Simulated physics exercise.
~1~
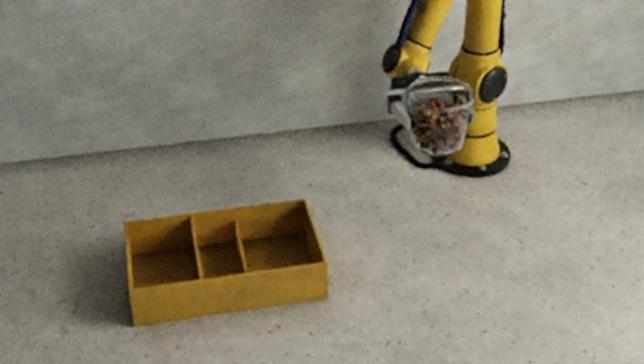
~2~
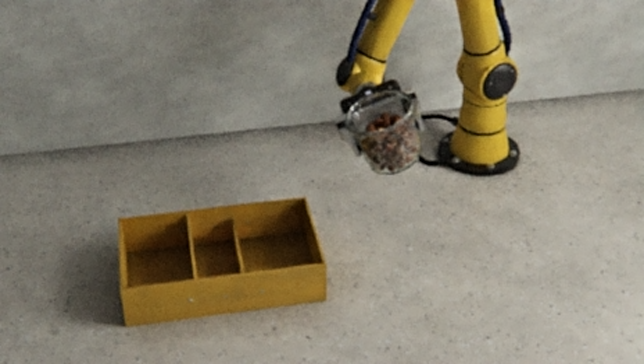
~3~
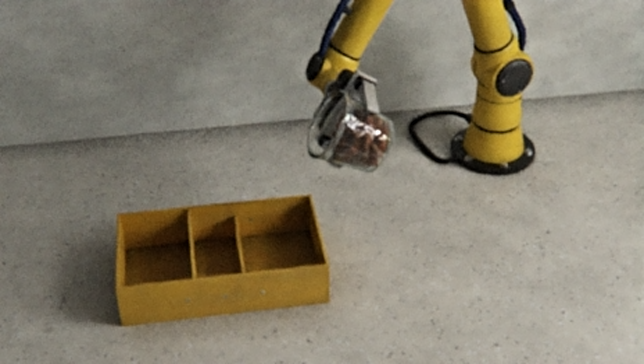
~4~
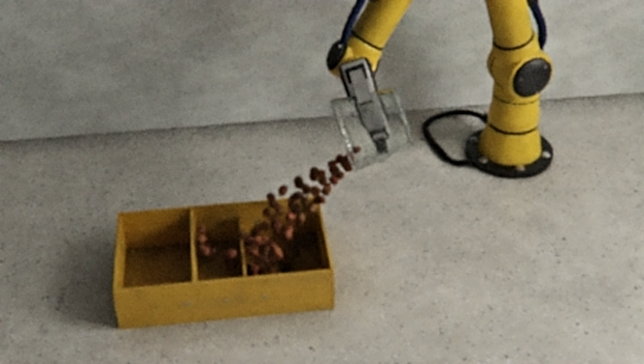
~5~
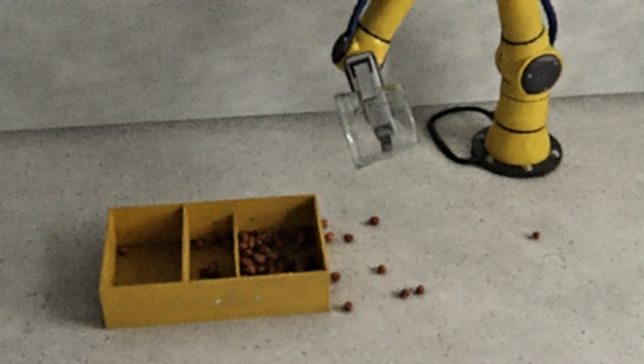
The footage shows a yellow robotic arm carrying a clear cup of hazelnuts left toward a divided yellow-brown box, then tipping it so they pour out, most landing in the right compartment, some in the middle, and several scattered on the surface beside the box.
